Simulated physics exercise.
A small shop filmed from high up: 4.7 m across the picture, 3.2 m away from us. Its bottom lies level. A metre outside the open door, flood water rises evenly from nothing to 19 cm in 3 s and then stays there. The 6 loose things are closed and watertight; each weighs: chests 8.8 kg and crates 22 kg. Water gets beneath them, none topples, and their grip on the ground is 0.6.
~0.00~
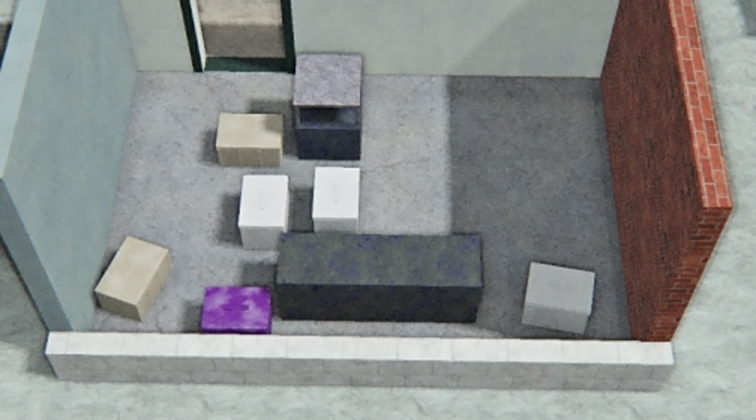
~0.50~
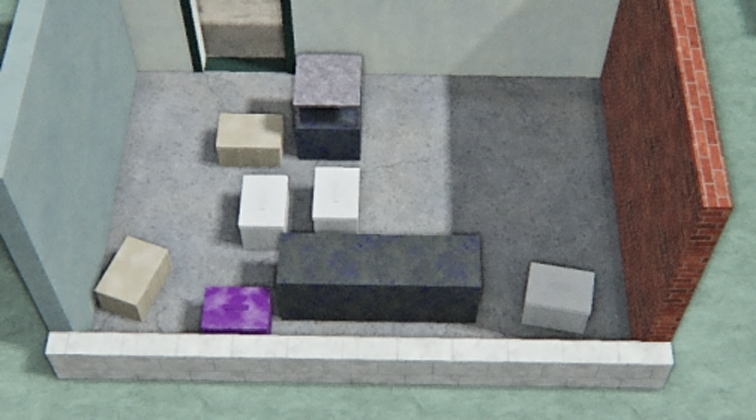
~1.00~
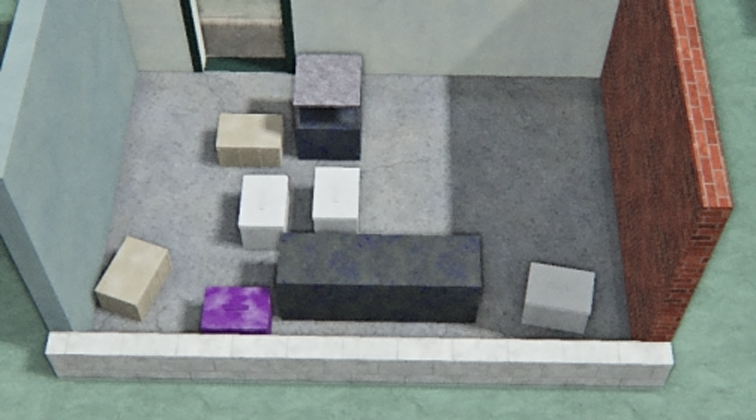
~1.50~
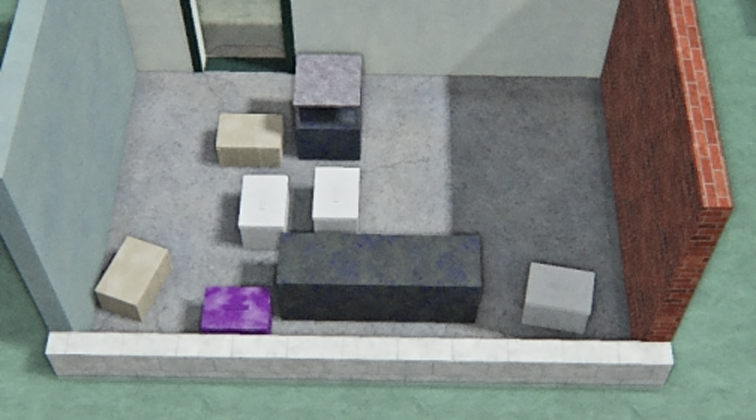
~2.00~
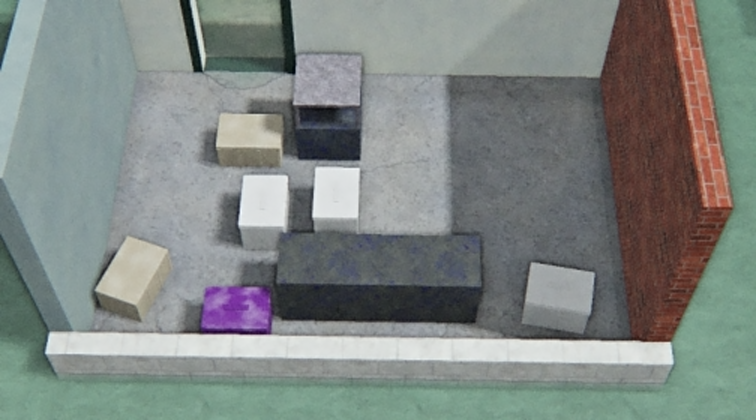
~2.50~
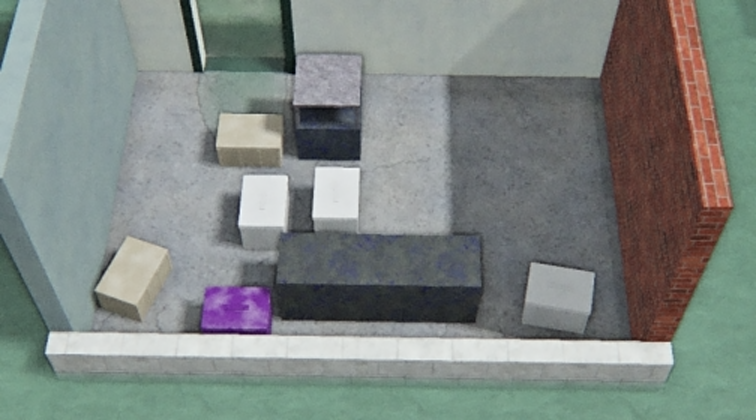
In this clip, boxes and a long dark block sit still in a small walled room seen from above, while the ground outside turns greenish and a thin sheet of water enters through the open doorway at the back.
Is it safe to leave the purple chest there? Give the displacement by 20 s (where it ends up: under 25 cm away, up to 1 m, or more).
Purple chest stays put.
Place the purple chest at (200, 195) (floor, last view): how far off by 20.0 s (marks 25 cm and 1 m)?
It moves a short way.
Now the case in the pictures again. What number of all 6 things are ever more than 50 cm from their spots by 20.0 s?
5 of them.
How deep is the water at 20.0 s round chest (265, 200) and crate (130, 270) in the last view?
Roughly 12 and 15 cm.
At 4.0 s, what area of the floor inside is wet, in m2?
Some 3.5 m2.
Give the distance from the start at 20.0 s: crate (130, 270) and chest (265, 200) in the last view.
In turn: 40 cm, 150 cm.
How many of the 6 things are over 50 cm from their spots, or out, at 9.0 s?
I count 3.
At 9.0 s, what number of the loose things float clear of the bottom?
4 of them.
After 4.0 s the purple chest is near (236, 308), 0.0 m from its start, aground; 0 afloat.
After 9.0 s the purple chest is near (247, 309), 0.1 m from its start, afloat; 4 afloat.
After 16.0 s the purple chest is near (247, 307), 0.1 m from its start, afloat; 6 afloat.
After 20.0 s the purple chest is near (246, 305), 0.1 m from its start, afloat; 6 afloat.
